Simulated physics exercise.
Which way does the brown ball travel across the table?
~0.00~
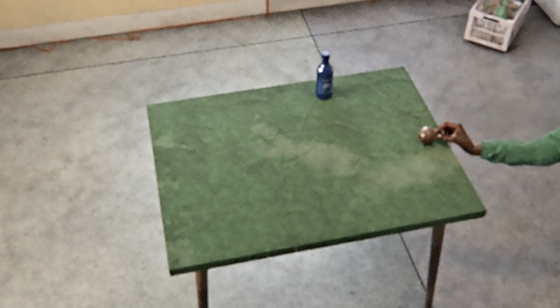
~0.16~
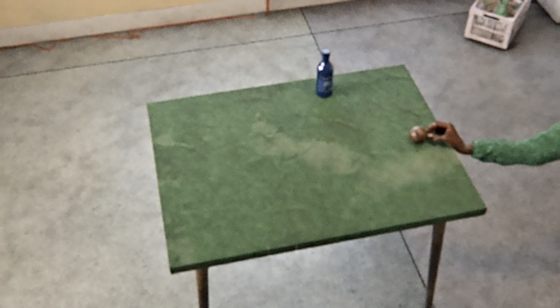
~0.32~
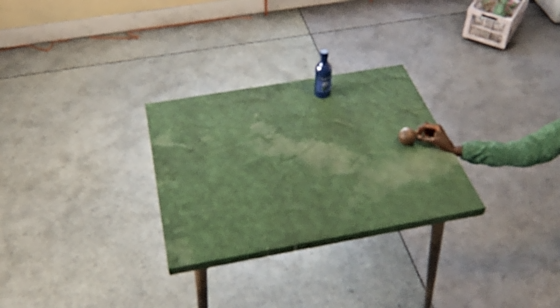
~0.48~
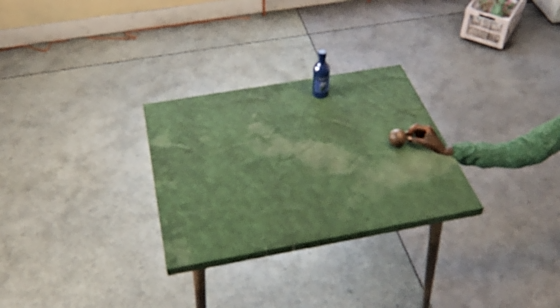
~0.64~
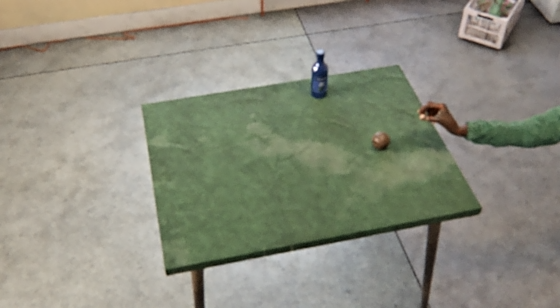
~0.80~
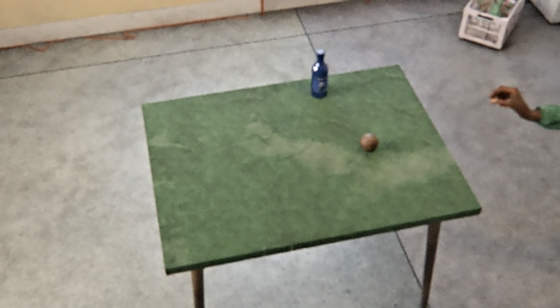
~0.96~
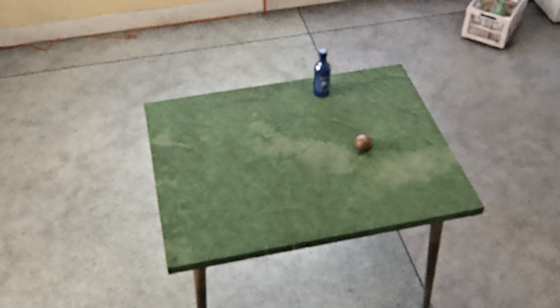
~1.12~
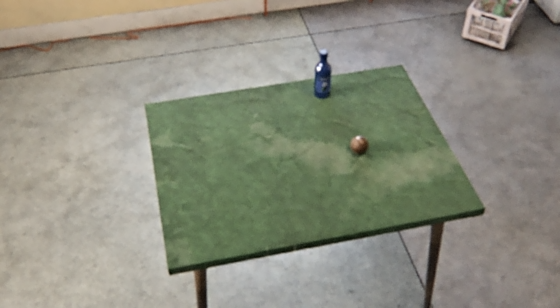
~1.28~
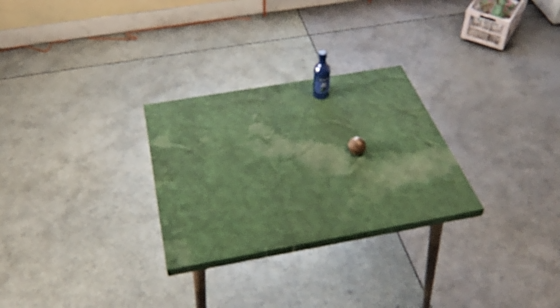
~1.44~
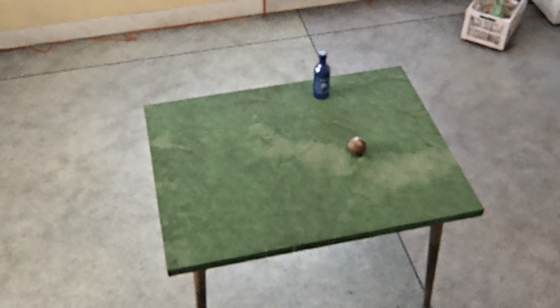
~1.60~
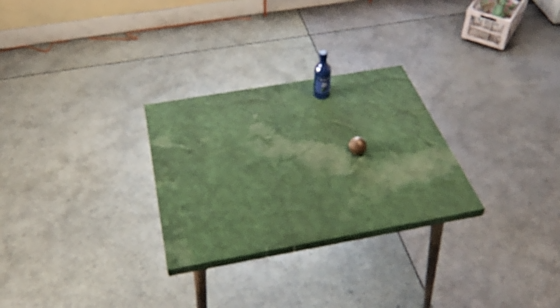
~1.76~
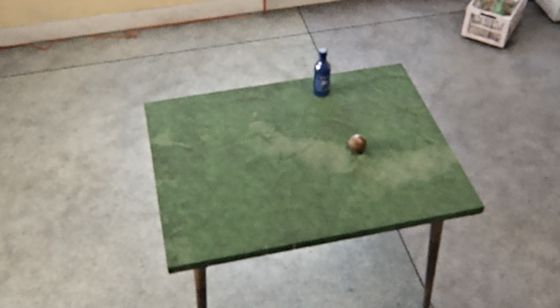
The brown ball moves to the left, away from the side where the hand reaches in.
